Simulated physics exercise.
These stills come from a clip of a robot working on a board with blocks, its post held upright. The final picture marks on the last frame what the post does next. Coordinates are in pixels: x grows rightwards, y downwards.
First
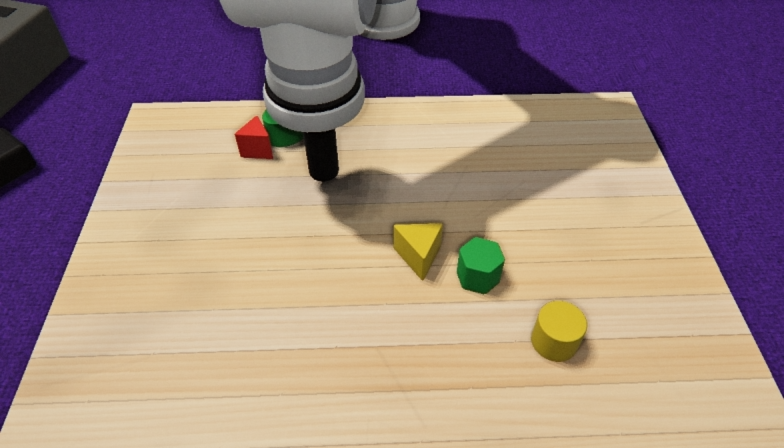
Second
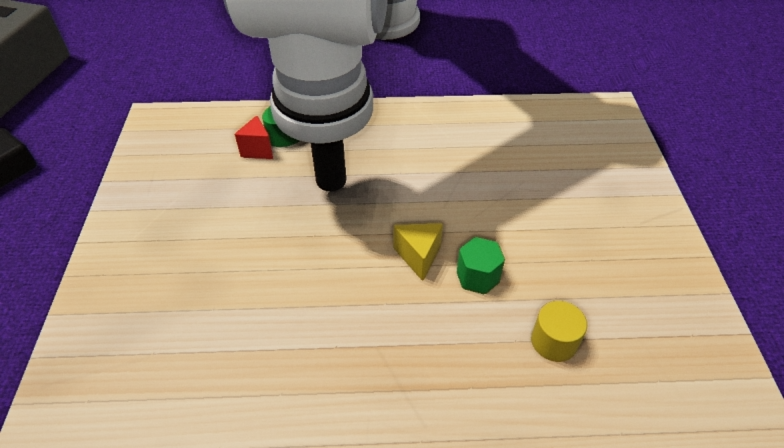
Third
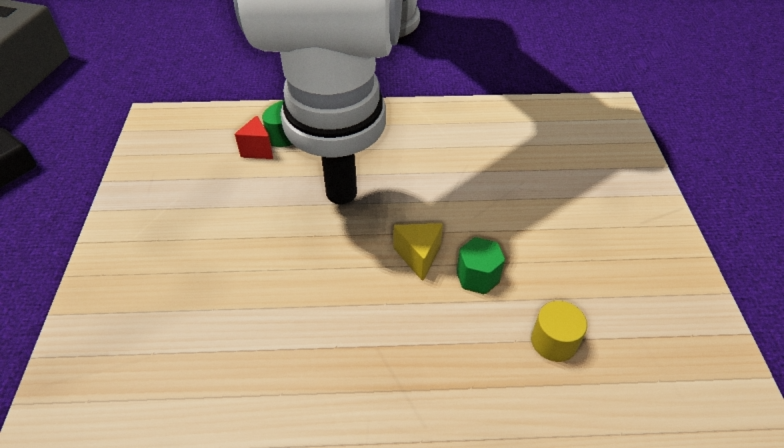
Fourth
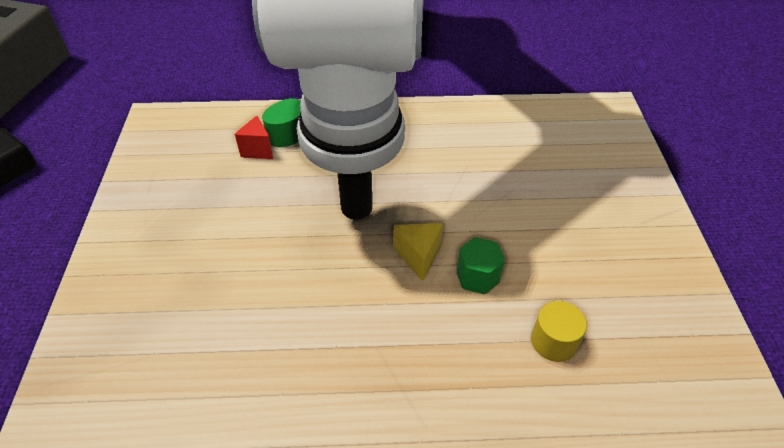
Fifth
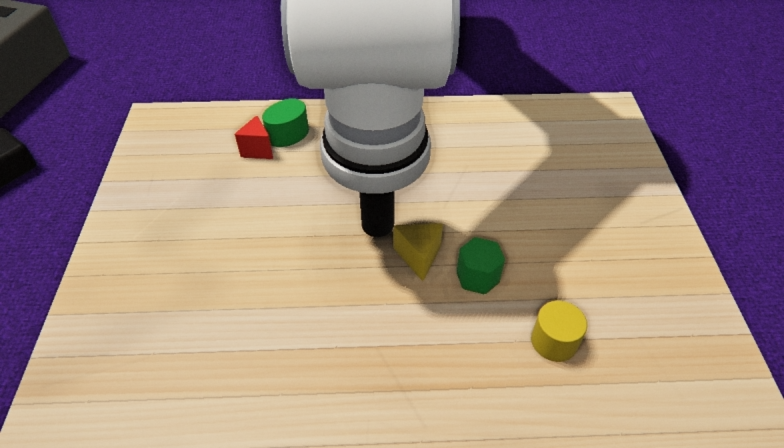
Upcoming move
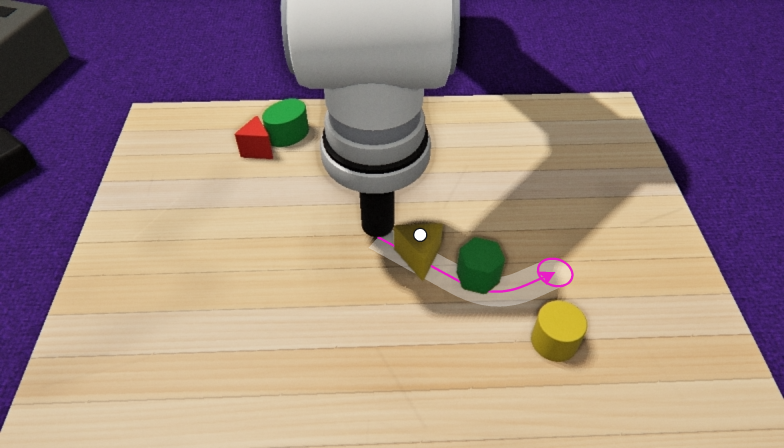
On a wooden board, a robot arm moves its black post rightward and nearer, beside a yellow triangle.
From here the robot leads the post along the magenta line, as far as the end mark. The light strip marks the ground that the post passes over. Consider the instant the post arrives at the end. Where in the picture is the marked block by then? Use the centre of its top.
Around (564, 288).
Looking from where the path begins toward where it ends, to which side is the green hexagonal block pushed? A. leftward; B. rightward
My pick is A.
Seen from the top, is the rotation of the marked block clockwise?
That would be a no.
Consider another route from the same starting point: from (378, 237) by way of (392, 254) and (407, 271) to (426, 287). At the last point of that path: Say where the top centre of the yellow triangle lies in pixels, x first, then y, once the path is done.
My best guess is (466, 261).
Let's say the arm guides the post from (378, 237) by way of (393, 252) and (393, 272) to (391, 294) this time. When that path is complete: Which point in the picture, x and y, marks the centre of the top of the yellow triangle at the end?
Just about (439, 248).
Path on the board, from (378, 237) through (433, 267) and (495, 292) to (555, 272); the dot is on the yellow triangle.
On the path given first. One third of the way, post at (435, 257); yellow triangle at (481, 259), turned 20° anticlockwise; green hexagonal block at (521, 263).
Two thirds of the way, post at (499, 281); yellow triangle at (535, 285), turned 50° anticlockwise; green hexagonal block at (560, 263), turned 65° anticlockwise.
At the end, post at (559, 262); yellow triangle at (564, 288), turned 35° anticlockwise; green hexagonal block at (604, 259), turned 80° anticlockwise; yellow disc at (566, 323).
